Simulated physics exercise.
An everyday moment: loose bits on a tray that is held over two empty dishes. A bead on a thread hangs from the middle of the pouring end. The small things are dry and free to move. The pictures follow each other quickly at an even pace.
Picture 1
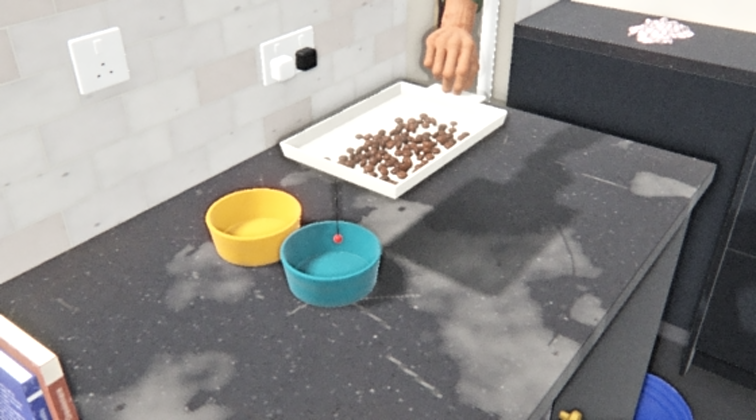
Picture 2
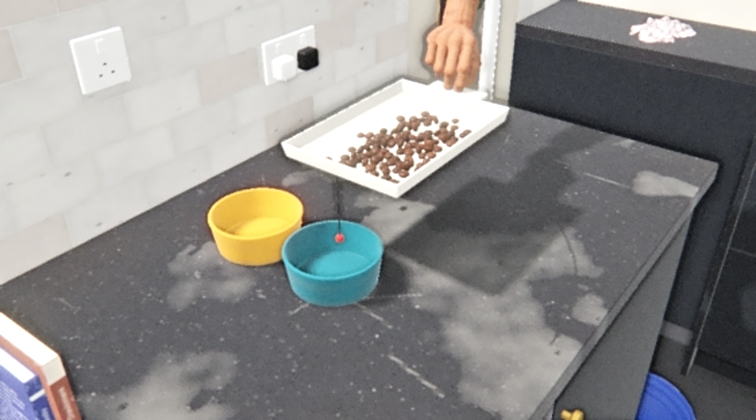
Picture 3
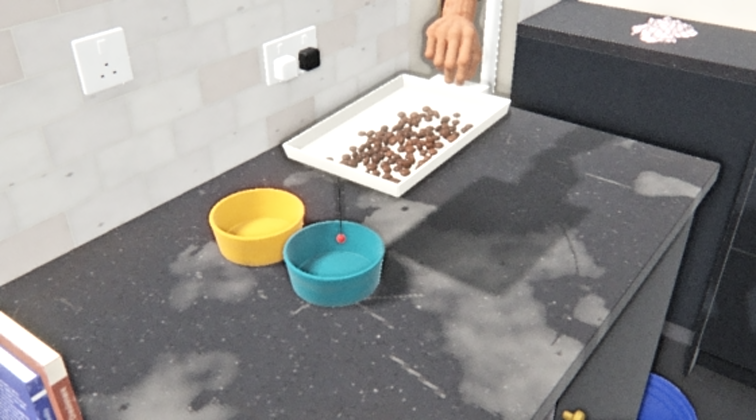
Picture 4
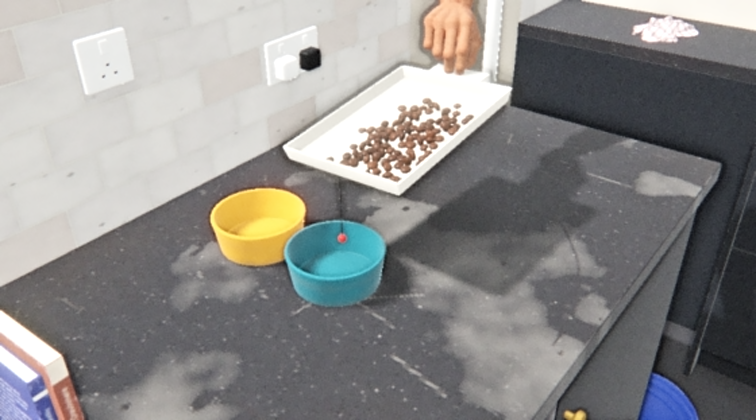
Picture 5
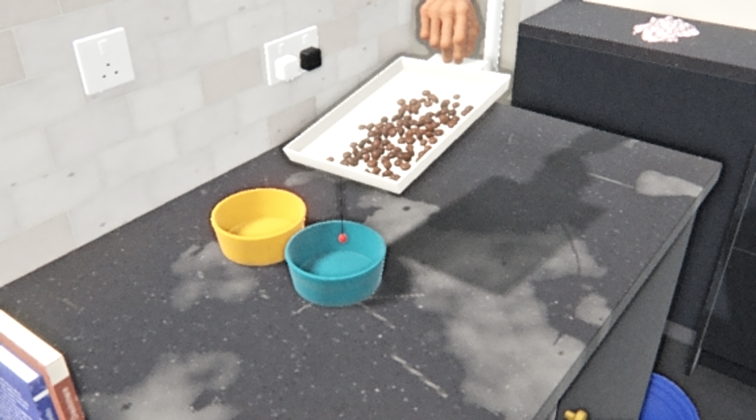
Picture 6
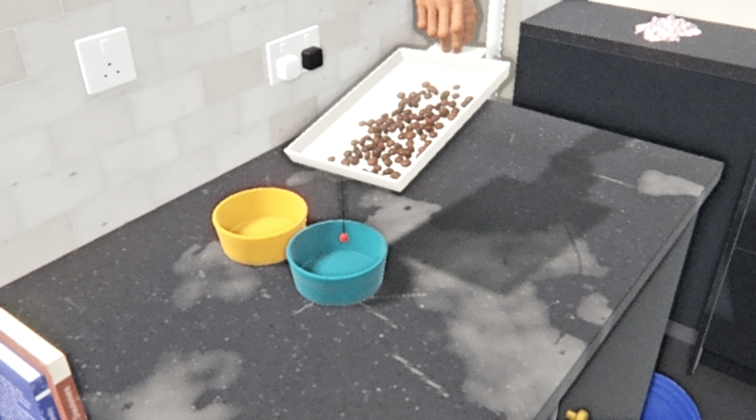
On a dark, marbled kitchen counter, a hand holds a white tray of small brown pieces over a yellow dish and a teal dish, with a red bead hanging on a thread. The hand gradually lifts the far end, and the tray tilts more steeply, its pieces still on it.
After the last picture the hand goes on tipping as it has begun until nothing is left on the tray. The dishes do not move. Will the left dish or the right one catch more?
The right-hand dish gets more.
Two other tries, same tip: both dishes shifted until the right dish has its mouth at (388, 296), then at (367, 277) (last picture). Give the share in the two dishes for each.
Near 90 % and 90 %.
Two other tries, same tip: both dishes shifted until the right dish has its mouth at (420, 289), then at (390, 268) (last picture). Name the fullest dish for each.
At the first place the left dish, at the second the left one.
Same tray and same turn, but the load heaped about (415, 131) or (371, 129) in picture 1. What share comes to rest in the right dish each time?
About 50 and 40 per cent.
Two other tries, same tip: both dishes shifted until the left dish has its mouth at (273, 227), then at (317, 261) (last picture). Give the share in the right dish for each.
Near 10 % and 0 %.
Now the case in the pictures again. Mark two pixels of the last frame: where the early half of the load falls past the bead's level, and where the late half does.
The first part at (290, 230); the rest at (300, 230).
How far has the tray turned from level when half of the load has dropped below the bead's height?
At about 95°.
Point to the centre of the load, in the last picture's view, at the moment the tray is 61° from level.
Near (330, 145).
Soon after the last picture, tray tipped steeply; nearly all on the tray; a stray few in the air.
A little later, tray tipped past a quarter turn; about a quarter on the tray; about a quarter in the right dish; a small part in the left dish; about a third outside both; a small part in the air.
Later still, tray tipped past a quarter turn; about a third in the right dish; about a quarter in the left dish; about half outside both.
At rest, tray tipped past a quarter turn; about a third in the right dish; about a quarter in the left dish; about half outside both.
